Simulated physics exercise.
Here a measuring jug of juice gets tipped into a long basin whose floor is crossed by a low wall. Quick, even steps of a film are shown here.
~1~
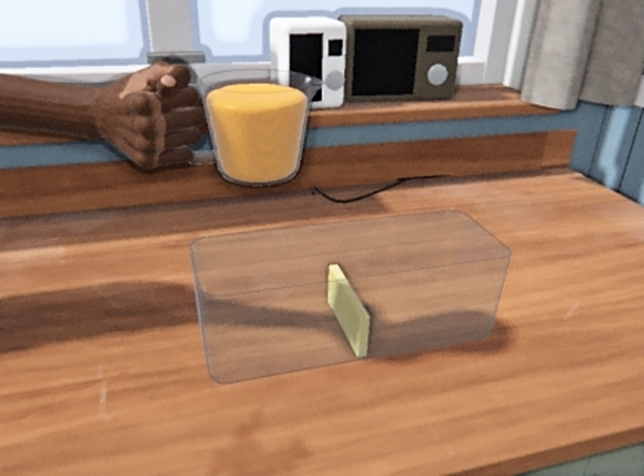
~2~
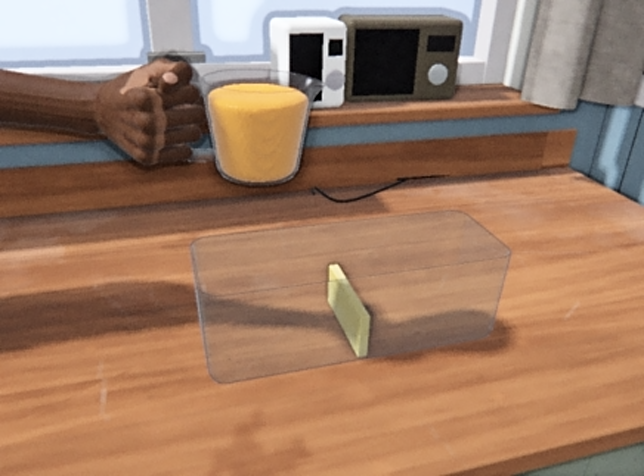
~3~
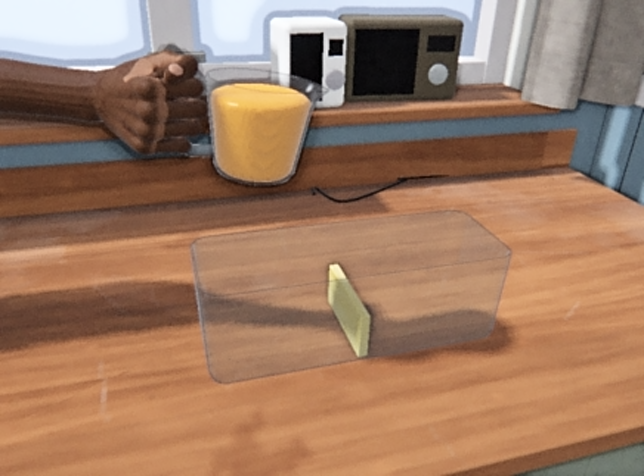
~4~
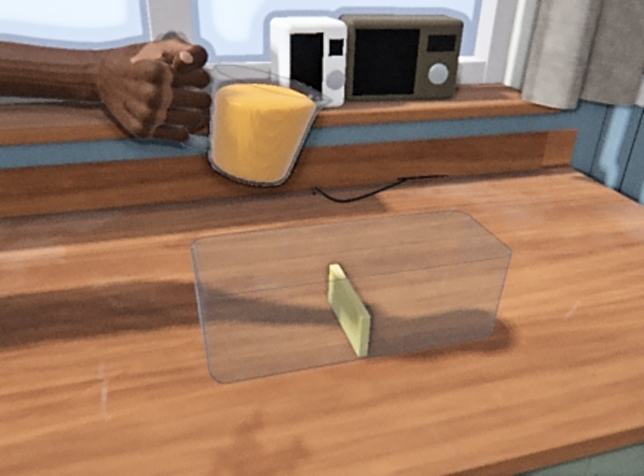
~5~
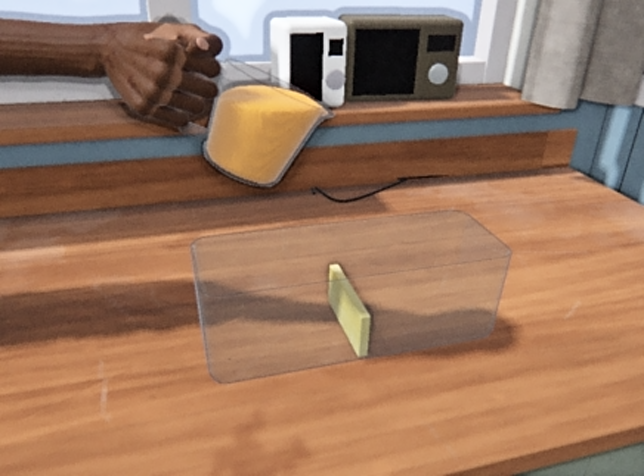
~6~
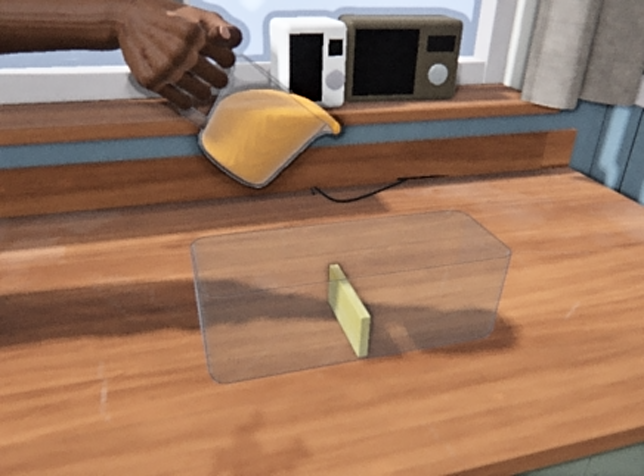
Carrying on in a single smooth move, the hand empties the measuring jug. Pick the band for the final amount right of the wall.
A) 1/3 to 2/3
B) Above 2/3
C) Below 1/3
Option A: 1/3 to 2/3.
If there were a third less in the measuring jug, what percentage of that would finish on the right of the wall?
About 20 in a hundred.
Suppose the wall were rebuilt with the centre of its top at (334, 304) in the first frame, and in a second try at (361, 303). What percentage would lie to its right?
The first one comes to 70 percent, while the second comes to 35 percent.
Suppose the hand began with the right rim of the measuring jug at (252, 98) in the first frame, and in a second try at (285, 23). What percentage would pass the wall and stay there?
5 and 15 in a hundred.
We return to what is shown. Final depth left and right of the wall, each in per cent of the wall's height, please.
20 % left, 20 % right.
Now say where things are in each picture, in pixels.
In the first frame, it leans 0°; its right rim is at (324, 80); the juice meets the walls at (205, 96) and (306, 92); the long basin's rim runs from (194, 268) to (487, 232); the wall's top is at (348, 291).
In the second frame, it leans 2°; its right rim is at (326, 82); the juice meets the walls at (207, 95) and (307, 93).
In the third frame, it leans 7°; its right rim is at (329, 88); the juice meets the walls at (211, 93) and (309, 95).
In the fourth frame, it leans 15°; its right rim is at (333, 99); the juice meets the walls at (215, 94) and (314, 97).
In the fifth frame, it leans 26°; its right rim is at (335, 113); the juice meets the walls at (217, 98) and (324, 104).
In the sixth frame, it leans 39°; its right rim is at (334, 130); the juice meets the walls at (211, 116) and (321, 114); 3 per cent is over the edge.
A moment on, the measuring jug is tipped right over and 27 per cent is still to pour, 3 is left of the wall and 34 right of it.
Next, the measuring jug is tipped right over and 1 per cent is still to pour, 47 is left of the wall and 47 right of it.
Then the measuring jug is tipped right over and 0 per cent is still to pour, 49 is left of the wall and 47 right of it.
Later the measuring jug is tipped right over and 0 per cent is still to pour, 50 is left of the wall and 47 right of it.
At rest 50 per cent lies left of the wall, 47 right of it and 3 outside.
